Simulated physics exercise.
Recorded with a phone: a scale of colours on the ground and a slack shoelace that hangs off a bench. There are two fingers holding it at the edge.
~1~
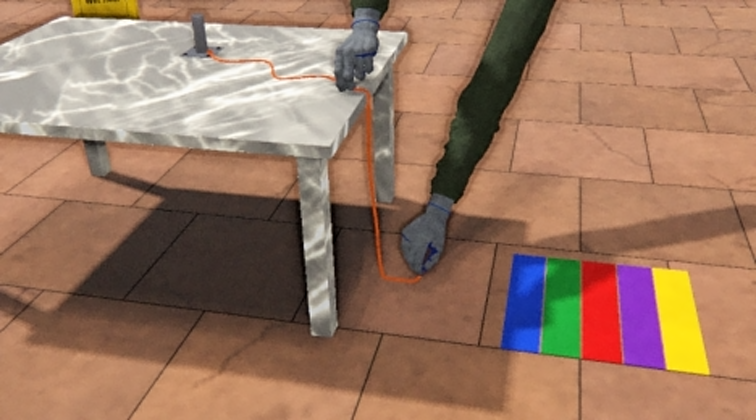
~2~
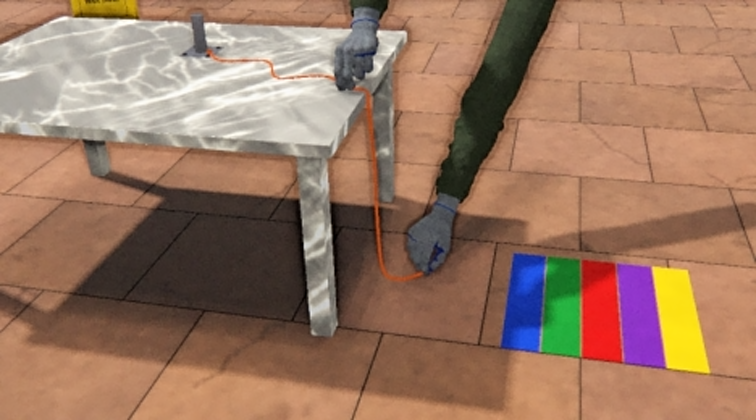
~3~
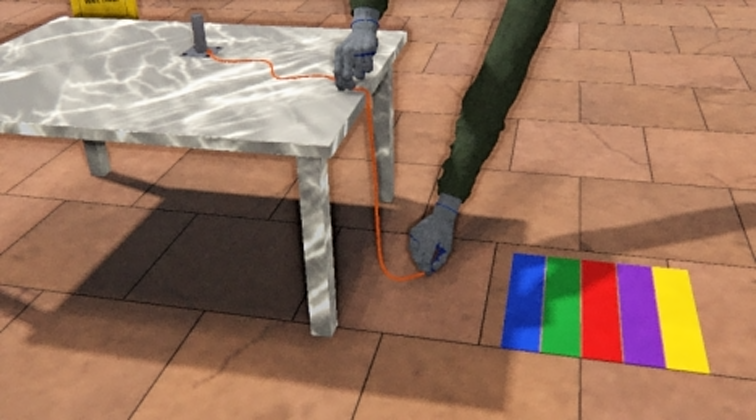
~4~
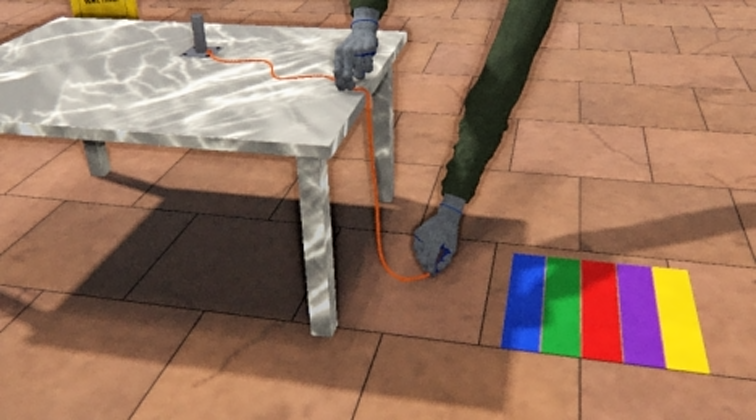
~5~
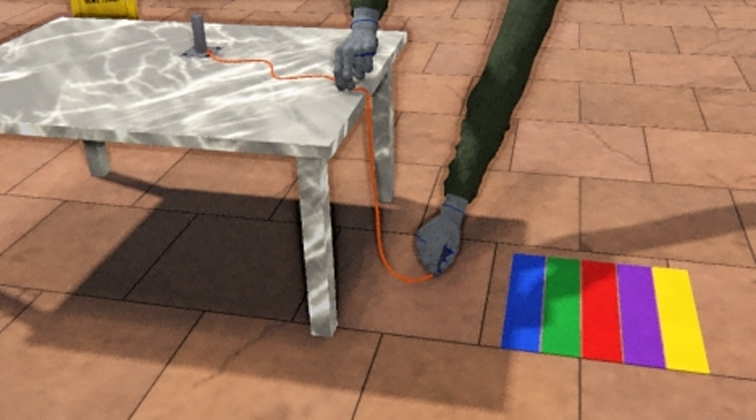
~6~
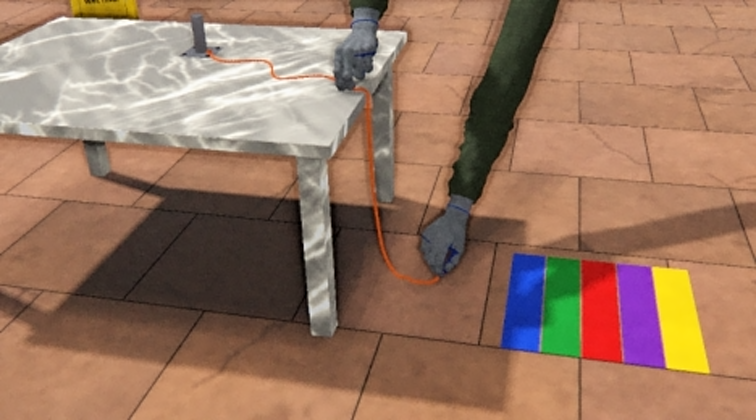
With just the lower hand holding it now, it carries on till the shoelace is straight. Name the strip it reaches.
The red strip.
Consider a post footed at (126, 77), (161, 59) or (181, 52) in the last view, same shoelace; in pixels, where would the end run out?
First try about (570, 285), second about (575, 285), third about (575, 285).
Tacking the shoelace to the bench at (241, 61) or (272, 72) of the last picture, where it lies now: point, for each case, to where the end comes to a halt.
Try one gives about (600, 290); try two, about (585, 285).
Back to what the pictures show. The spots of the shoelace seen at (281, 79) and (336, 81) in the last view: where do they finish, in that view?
First near (319, 73), second near (372, 86).
Early on, end near (533, 281); over blue.
Midway, end near (582, 287); over green.
At the end of the slack, end near (611, 290); over red. The red one.
